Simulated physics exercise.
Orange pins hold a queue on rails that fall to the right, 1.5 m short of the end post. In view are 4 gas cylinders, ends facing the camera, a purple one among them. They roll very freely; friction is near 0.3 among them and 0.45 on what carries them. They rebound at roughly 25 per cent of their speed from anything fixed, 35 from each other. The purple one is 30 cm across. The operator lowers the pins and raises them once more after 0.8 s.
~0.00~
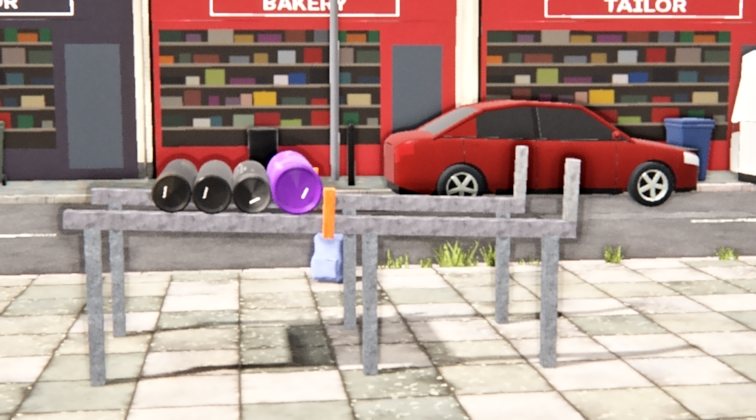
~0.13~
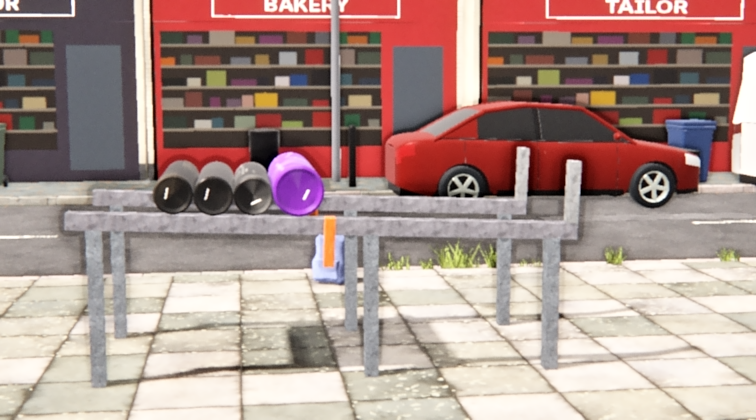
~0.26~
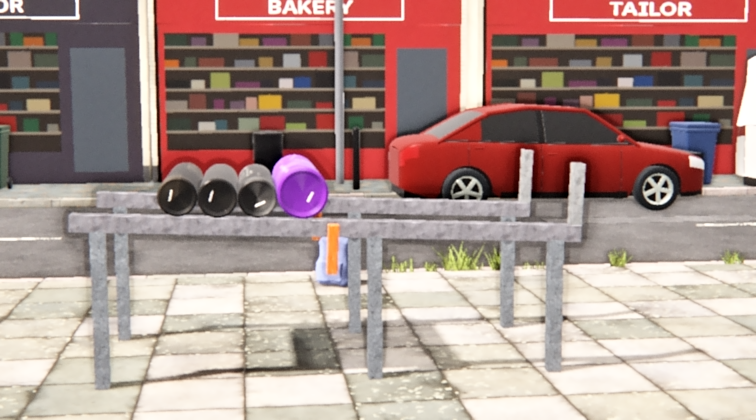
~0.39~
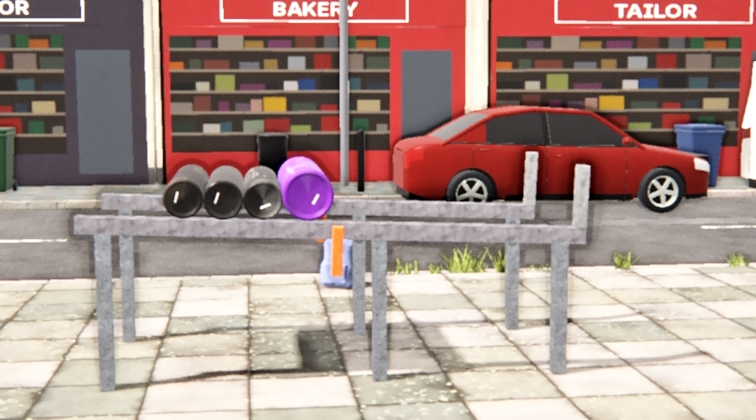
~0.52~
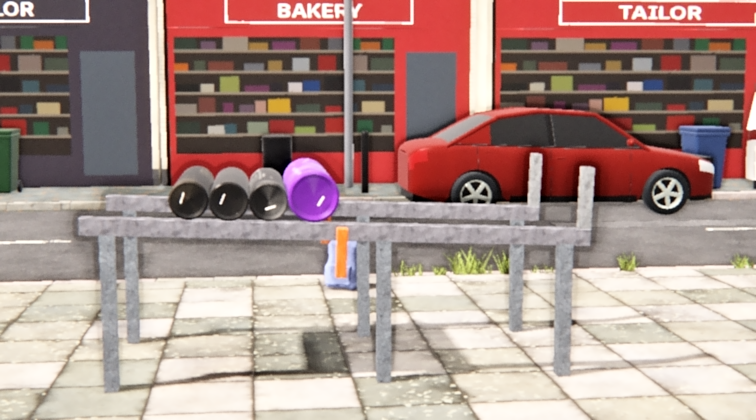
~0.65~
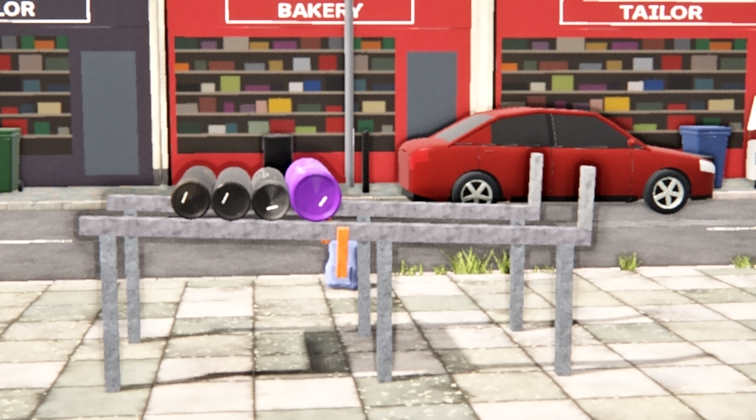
An orange pin stands on a grey rack on a paved sidewalk, seen from the side, with a street and shops behind. Three black cylinders and a larger purple one at their right lie in a row on the rails, left of the pin, while a red car is parked beyond. The pin drops, then the cylinders creep very slightly right as the camera drifts a little left and up.
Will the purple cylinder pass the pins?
The purple cylinder waits above the pins.
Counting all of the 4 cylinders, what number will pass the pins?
0 of them.
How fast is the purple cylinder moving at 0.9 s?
Roughly 1.5 m/s.
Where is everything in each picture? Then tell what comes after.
The first picture shows purple at (298, 191); pins up; the rack falls 2°.
The second picture shows purple at (299, 192); pins down.
The third picture shows purple at (303, 194); pins down.
The fourth picture shows purple at (309, 196); pins down.
The fifth picture shows purple at (314, 198); pins down.
The sixth picture shows purple at (317, 197); pins down.
After 0.9 s, purple is on the rails, 15 cm above the pins, rolling left; 0 below the pins.
After 1.1 s, purple is up on others, 20 cm above the pins, rolling left; 0 below the pins.
After 1.6 s, purple is on the rails, 20 cm above the pins, rolling left; 0 below the pins.
At rest (2.8 s), purple is on the rails, 20 cm above the pins; 0 below the pins.
